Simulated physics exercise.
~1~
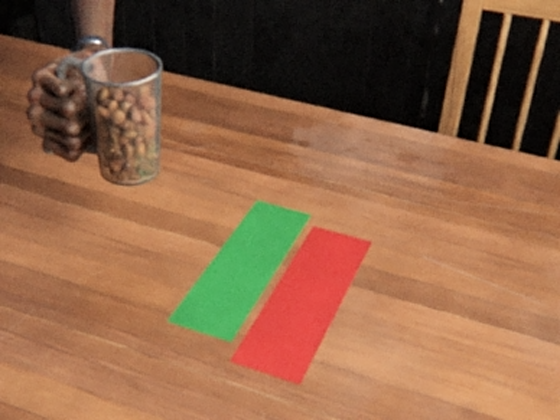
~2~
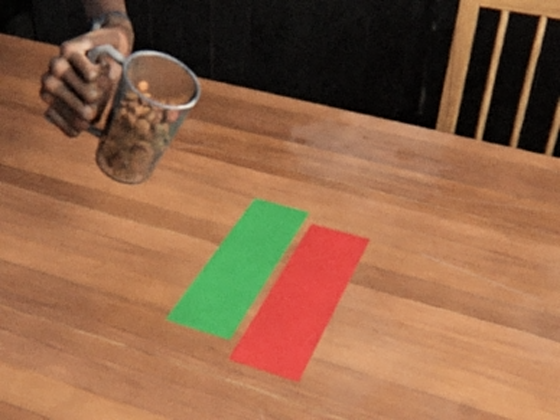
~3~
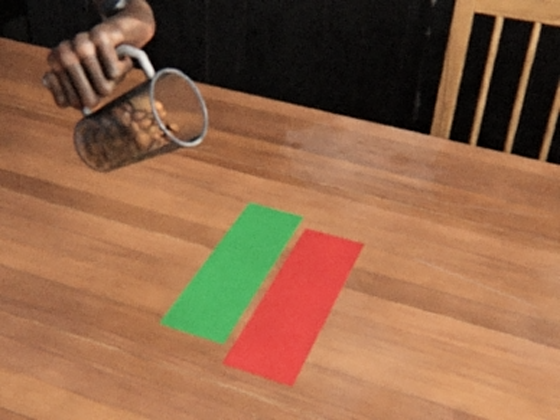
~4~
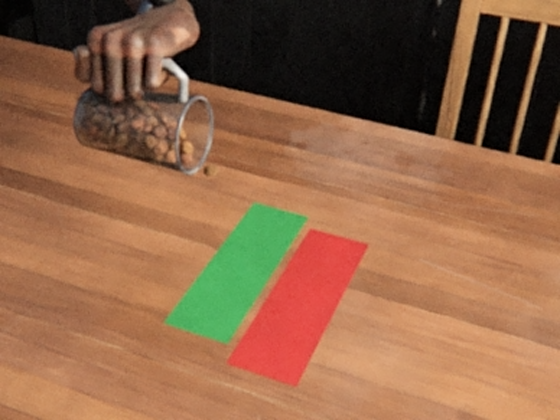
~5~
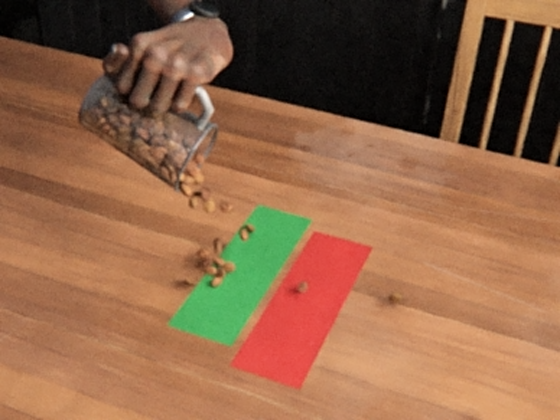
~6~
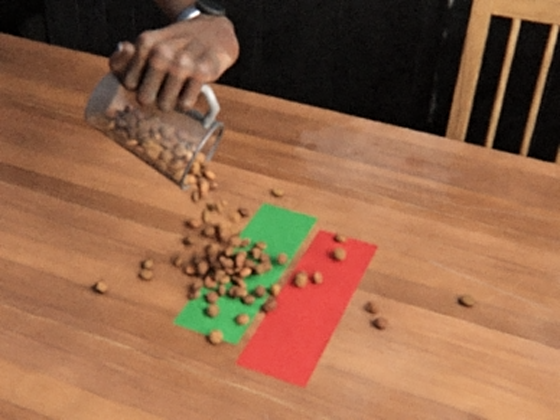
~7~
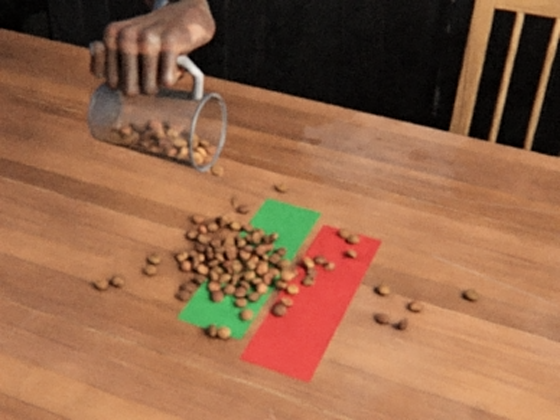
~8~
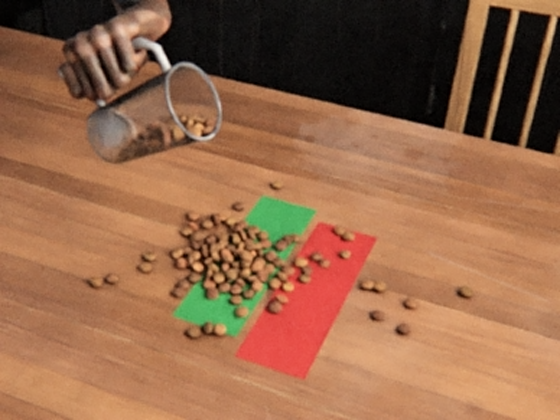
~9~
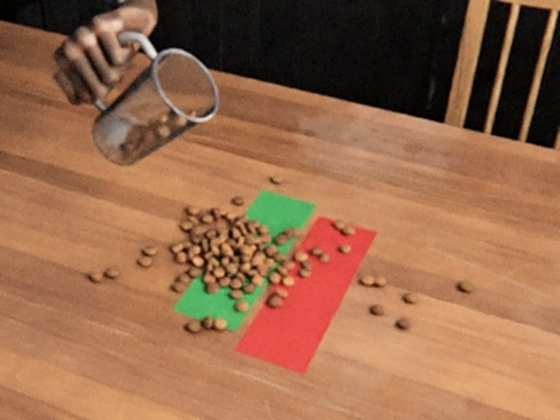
A hand tips a glass cup, spilling brown kibble over both mats and the table.
